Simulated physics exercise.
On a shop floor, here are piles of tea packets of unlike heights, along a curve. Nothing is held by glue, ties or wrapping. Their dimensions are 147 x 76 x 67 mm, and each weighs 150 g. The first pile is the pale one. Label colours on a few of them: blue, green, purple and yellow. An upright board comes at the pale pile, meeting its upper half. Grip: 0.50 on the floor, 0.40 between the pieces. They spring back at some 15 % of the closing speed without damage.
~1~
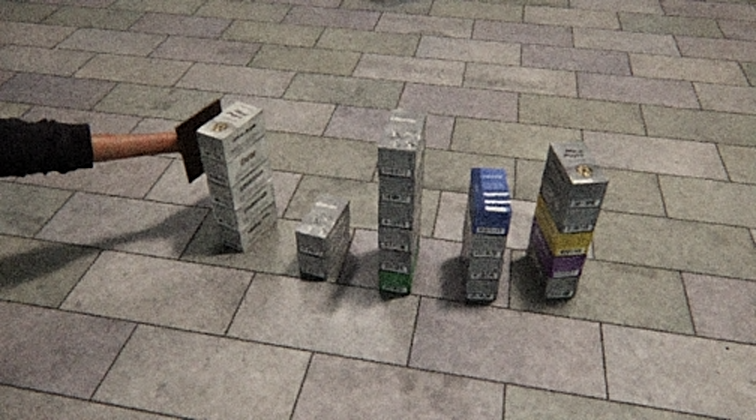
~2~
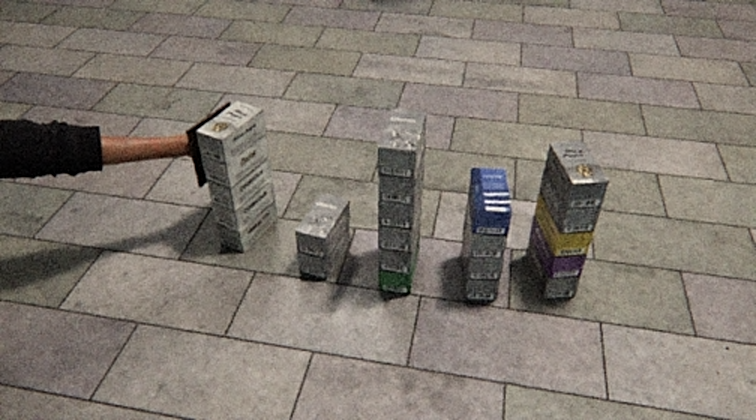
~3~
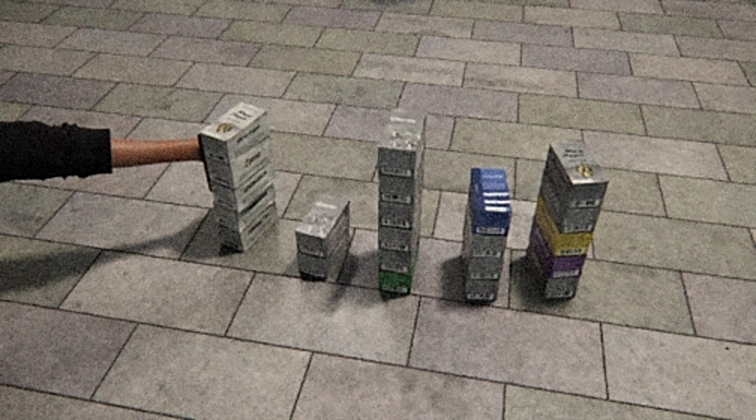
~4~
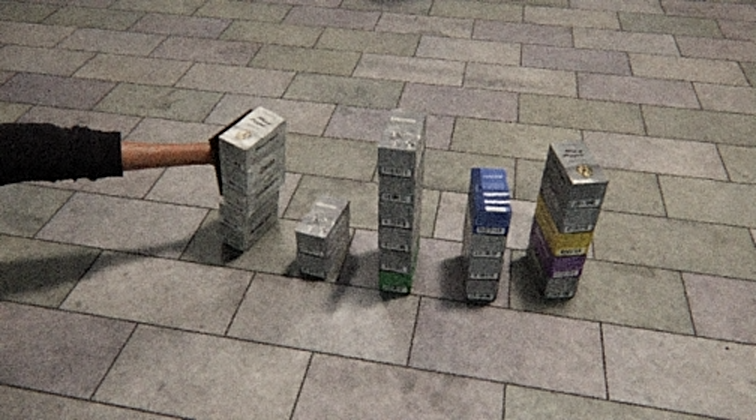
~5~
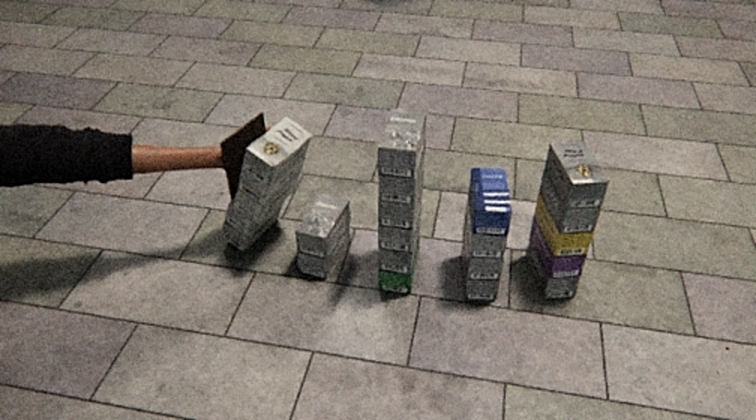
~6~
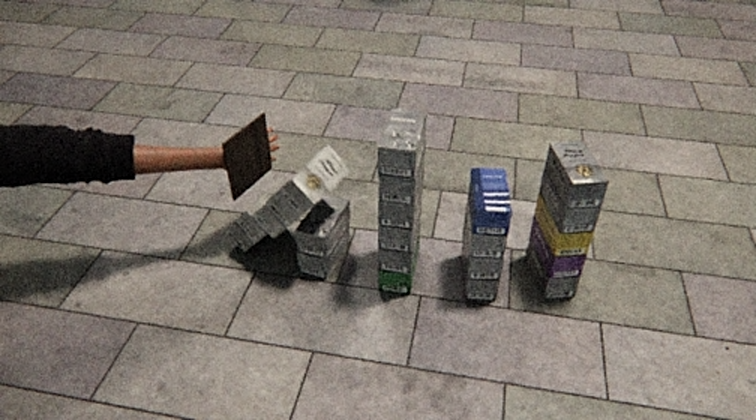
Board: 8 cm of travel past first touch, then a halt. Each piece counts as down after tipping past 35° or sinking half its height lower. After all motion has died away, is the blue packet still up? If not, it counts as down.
Yes.
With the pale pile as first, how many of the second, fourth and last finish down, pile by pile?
Pieces per pile: Second: 0; fourth: 0; last: 0.
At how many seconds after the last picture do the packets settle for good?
Near 1.0 s.
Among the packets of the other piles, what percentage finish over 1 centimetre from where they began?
10 in a hundred.
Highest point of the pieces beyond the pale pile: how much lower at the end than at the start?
I make it close to 0 cm.
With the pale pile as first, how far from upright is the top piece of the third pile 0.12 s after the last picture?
Lean: Near 0 degrees.
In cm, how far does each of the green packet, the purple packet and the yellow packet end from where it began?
Net displacement: Green = 0 cm, purple = 0 cm, yellow = 0 cm.
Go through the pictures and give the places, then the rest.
In the first picture (places mark the middle of the side facing us), board (181, 149) 54 mm short; blue packet (491, 188); yellow packet (574, 245); purple packet (541, 246); the rest undisturbed.
The second picture shows board (192, 153) 22 mm short; blue packet (491, 188).
The third picture shows board (202, 157) 11 mm in; blue packet (491, 188).
The fourth picture shows board (214, 161) 43 mm in, top of the pale pile leaning 8°; blue packet (491, 188); the rest undisturbed.
The fifth picture shows board (225, 165) 8 cm in, top of the pale pile leaning 21°; blue packet (491, 188); the rest undisturbed.
The sixth picture shows board (227, 165) 8 cm in, stopped, top of the pale pile leaning 41°; blue packet (491, 188); green packet (395, 283); yellow packet (574, 245); the rest undisturbed.
Then, 0.06 s after the last picture, 5 of the pale pile down; none of the 17 other packets down, 1 disturbed; blue packet unmoved.
Then, 0.24 s after the last picture, 5 of the pale pile down; none of the 17 other packets down, 3 disturbed; blue packet unmoved.
At rest, 5 of the pale pile down; none of the 17 other packets down, 3 disturbed; blue packet unmoved; green packet unmoved; yellow packet unmoved. As the last picture would show them, middles, blue packet near (489, 200), green packet near (400, 261).
